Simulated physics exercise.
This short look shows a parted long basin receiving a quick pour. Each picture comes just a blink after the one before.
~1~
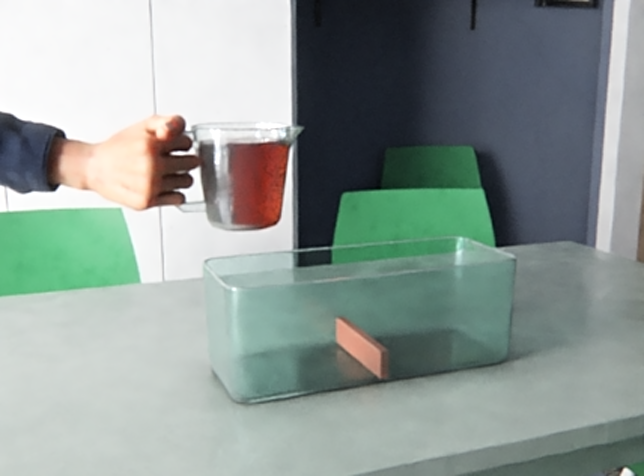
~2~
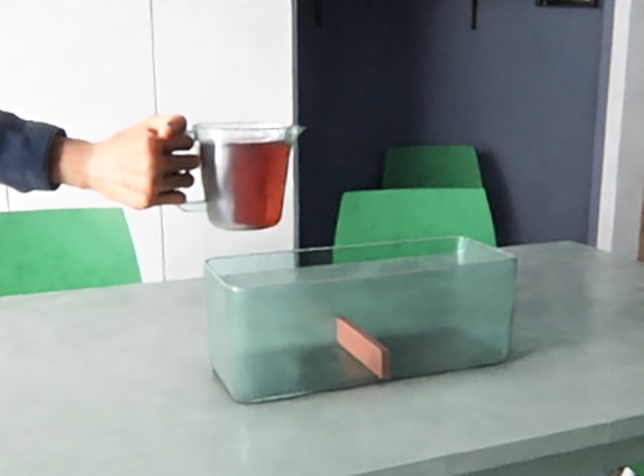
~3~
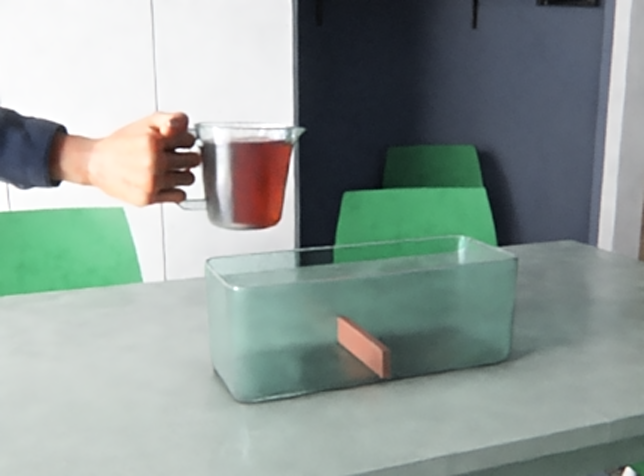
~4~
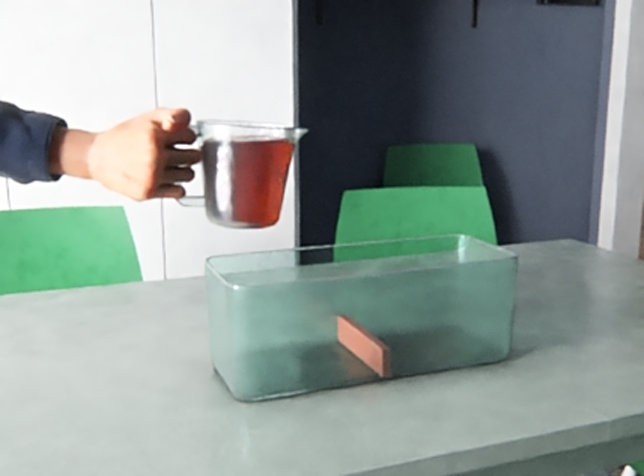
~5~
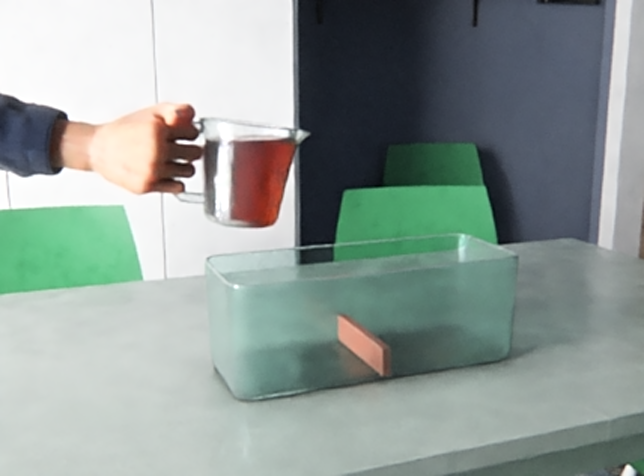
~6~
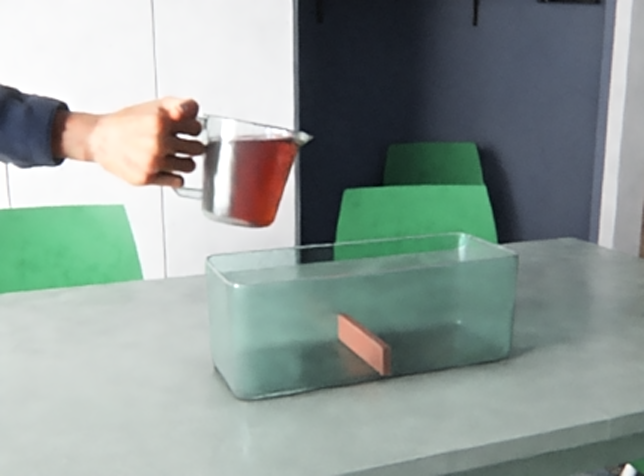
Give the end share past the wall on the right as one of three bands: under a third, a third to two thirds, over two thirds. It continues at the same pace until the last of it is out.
At least a third, at most two thirds.
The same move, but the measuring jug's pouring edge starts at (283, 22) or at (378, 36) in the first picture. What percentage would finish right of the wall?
Start one gives some 50 %, start two some 90 %.
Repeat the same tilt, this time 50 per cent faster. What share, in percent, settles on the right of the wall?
About 35 %.
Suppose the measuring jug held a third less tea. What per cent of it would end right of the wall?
Near 15 in a hundred.
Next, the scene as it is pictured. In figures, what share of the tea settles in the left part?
Share approx. 55 %.
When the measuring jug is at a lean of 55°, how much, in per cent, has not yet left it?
80 per cent, roughly.
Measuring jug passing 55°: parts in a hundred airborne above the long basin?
15 %.
A moment on, the measuring jug is tipped part way and 78 per cent is still to pour, 3 is left of the wall and 6 right of it.
Next, the measuring jug is tipped on its side and 28 per cent is still to pour, 22 is left of the wall and 39 right of it.
Then the measuring jug is tipped on its side and 2 per cent is still to pour, 52 is left of the wall and 44 right of it.
Later the measuring jug is tipped on its side and 0 per cent is still to pour, 54 is left of the wall and 45 right of it.
In the end 54 per cent lies left of the wall, 45 right of it and 0 outside.
